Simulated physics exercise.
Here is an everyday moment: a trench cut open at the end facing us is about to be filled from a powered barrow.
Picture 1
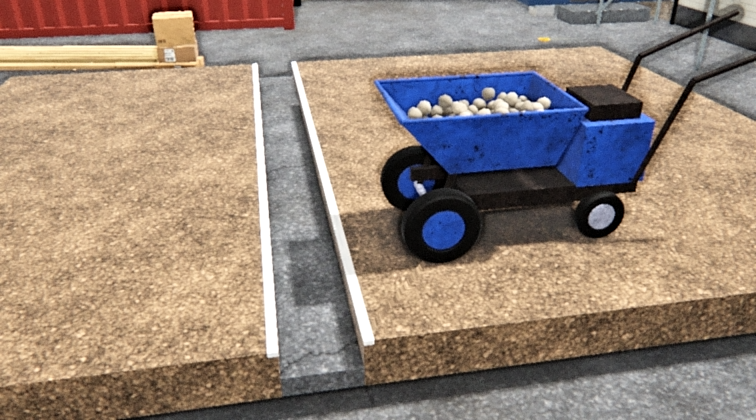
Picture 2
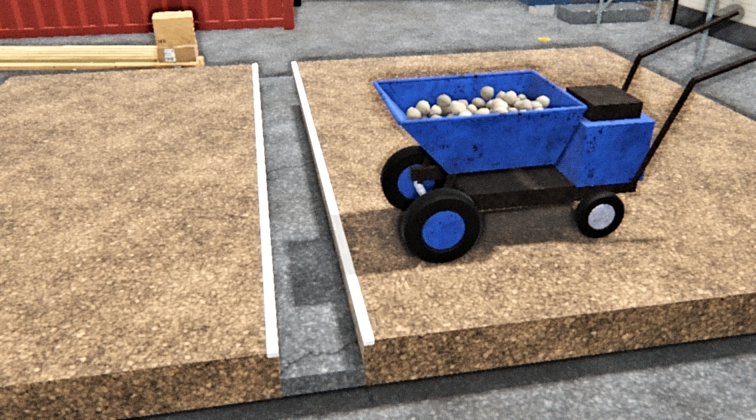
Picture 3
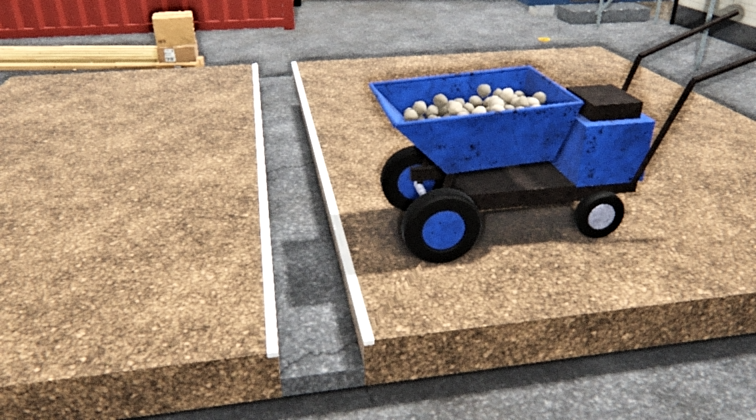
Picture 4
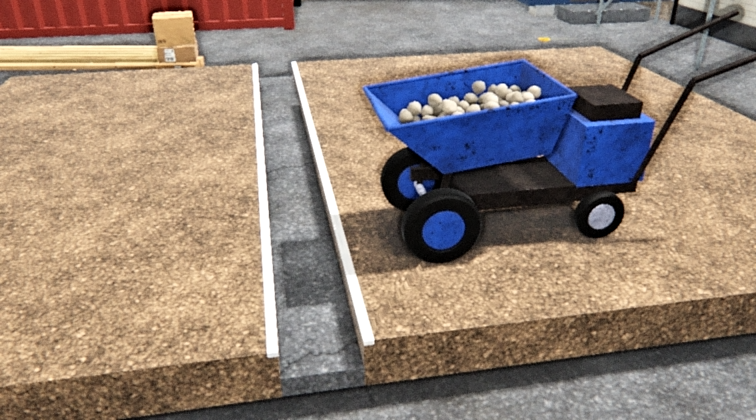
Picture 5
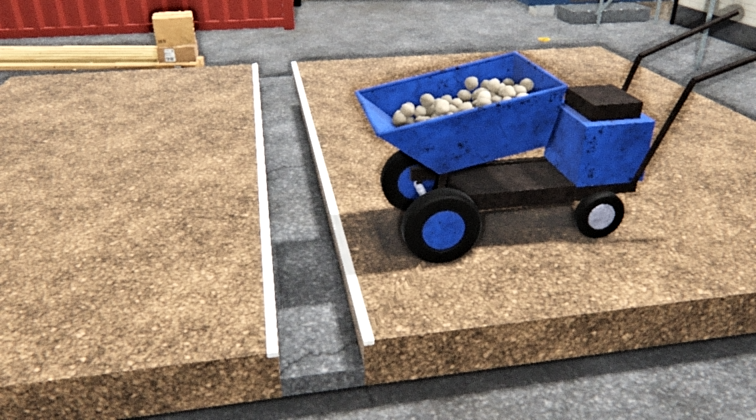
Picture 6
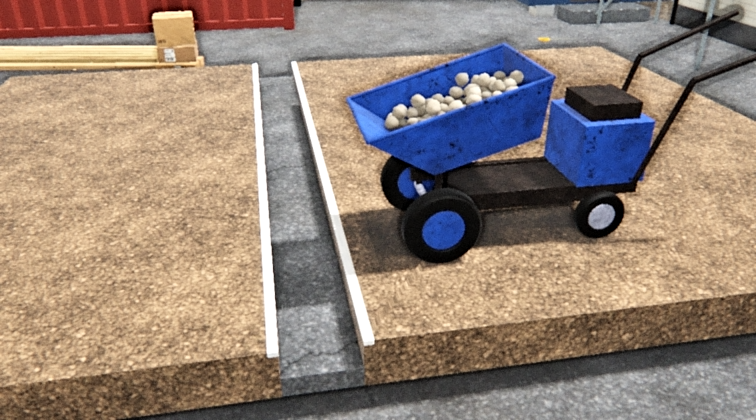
A blue skip loaded with pebbles tilts gradually to the left on a stationary wheeled barrow.
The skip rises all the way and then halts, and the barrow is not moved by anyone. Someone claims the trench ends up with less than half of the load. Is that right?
Not right, it ends up with more than half.
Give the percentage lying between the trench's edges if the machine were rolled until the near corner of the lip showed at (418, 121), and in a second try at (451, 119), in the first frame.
The share would be near 80 percent, and then near 80 percent.
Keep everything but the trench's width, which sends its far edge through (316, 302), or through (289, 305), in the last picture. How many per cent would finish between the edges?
Around 0 percent first, around 50 percent second.
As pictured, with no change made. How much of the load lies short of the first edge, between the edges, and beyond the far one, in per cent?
I get 0 % short, 80 % between and 15 % beyond.
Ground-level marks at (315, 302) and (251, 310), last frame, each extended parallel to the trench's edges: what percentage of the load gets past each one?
Estimate, first then second: 70 %, 10 %.
Shortly afterwards, skip tipped steeply; the whole lot in the skip.
Next, skip tipped right over; the bulk in the skip; a little in or heaped over the trench; only a few falling.
Some moments later, skip tipped right over; a little in the skip; near two thirds in or heaped over the trench; near a quarter beyond it.
In the end, skip tipped right over; only a few in the skip; the bulk in or heaped over the trench; near a quarter beyond it.
